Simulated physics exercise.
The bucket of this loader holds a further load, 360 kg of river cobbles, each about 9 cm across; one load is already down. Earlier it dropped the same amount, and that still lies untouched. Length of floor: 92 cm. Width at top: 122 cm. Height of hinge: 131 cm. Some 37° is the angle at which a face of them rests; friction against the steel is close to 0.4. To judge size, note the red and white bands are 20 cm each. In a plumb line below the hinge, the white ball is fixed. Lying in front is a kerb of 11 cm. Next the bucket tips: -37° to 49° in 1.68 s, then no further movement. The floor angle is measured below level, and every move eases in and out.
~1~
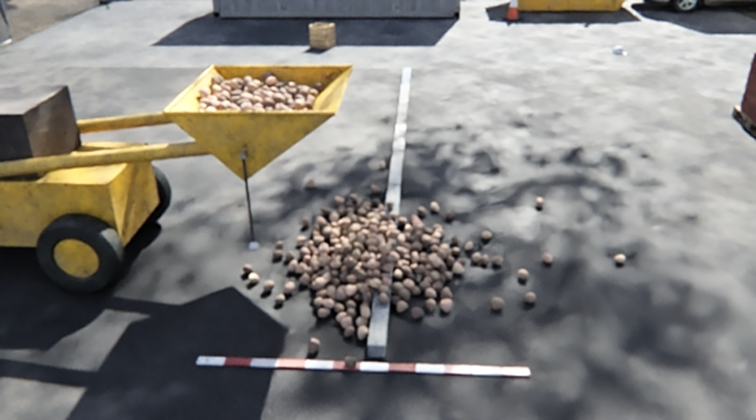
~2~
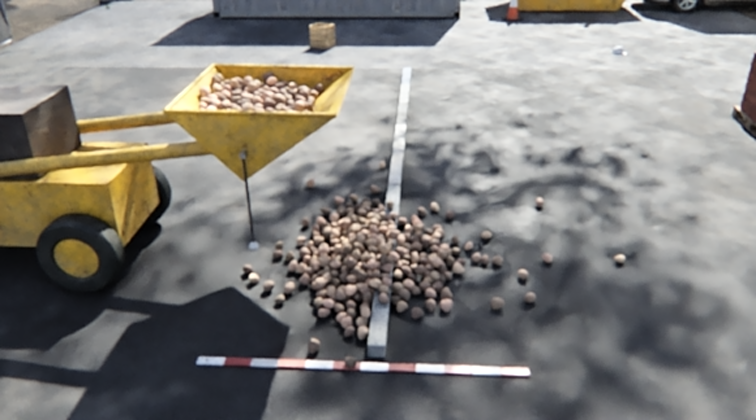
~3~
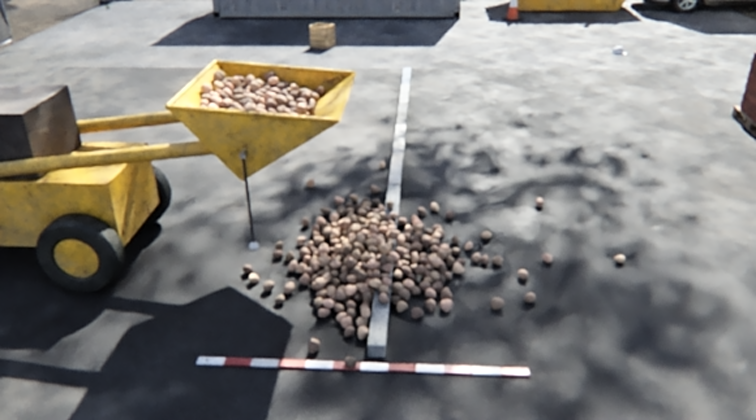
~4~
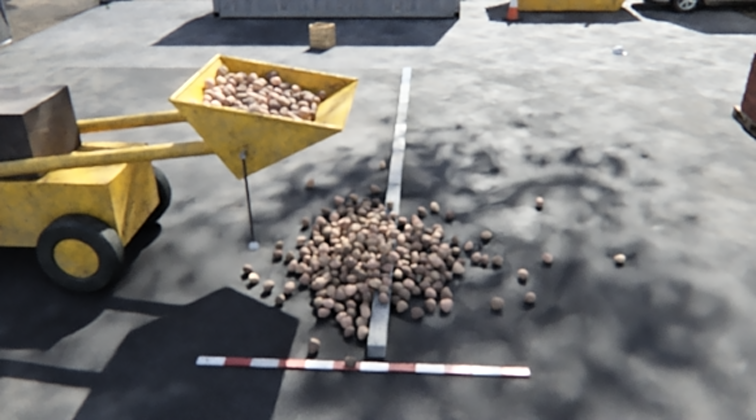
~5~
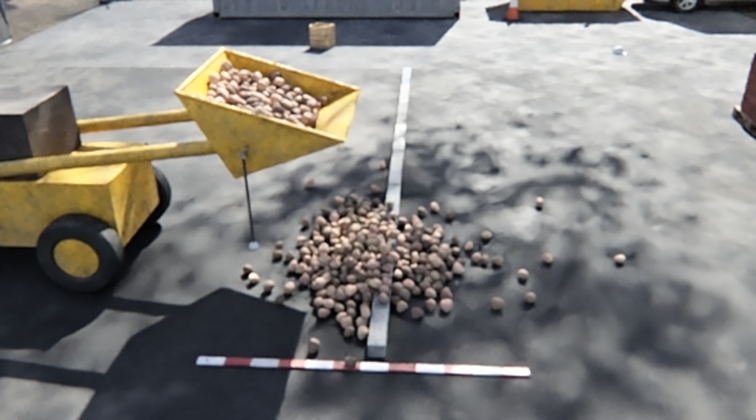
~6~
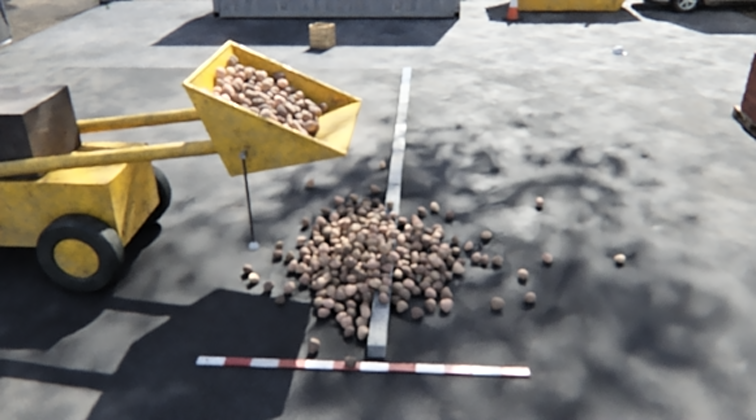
In this clip, a yellow loader on the left holds a bucket full of brownish, rounded stones above dark paving, and the bucket gradually tilts forward, its front lip lowering, while a pile of similar stones lies still across a kerb.
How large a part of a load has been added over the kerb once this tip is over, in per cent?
Around 23 per cent is added.
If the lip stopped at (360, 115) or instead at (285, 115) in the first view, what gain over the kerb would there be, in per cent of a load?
Near 50 in a hundred first, near 0 in a hundred second.
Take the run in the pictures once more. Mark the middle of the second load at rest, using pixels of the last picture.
Near (354, 245).
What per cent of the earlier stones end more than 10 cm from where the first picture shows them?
I'd say roughly 15 per cent of them.
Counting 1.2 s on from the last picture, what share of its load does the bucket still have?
Near 10 per cent of the load is held.
Then, 0.7 s after the last picture the floor is at 36°; in per cent of one load, 95 in the bucket, 82 on this side of the kerb, 23 over the kerb; the foremost stones are at (531, 259).
Then, 1.2 s after the last picture the floor is at 49°; in per cent of one load, 9 in the bucket, 162 on this side of the kerb, 30 over the kerb; the foremost stones are at (531, 259).
Then, 1.5 s after the last picture the floor is at 49°; in per cent of one load, 0 in the bucket, 157 on this side of the kerb, 43 over the kerb; the foremost stones are at (530, 250).
Then, 4.2 s after the last picture the floor is at 49°; in per cent of one load, 0 in the bucket, 155 on this side of the kerb, 45 over the kerb; the foremost stones are at (548, 265). Net gain over the kerb, 23.
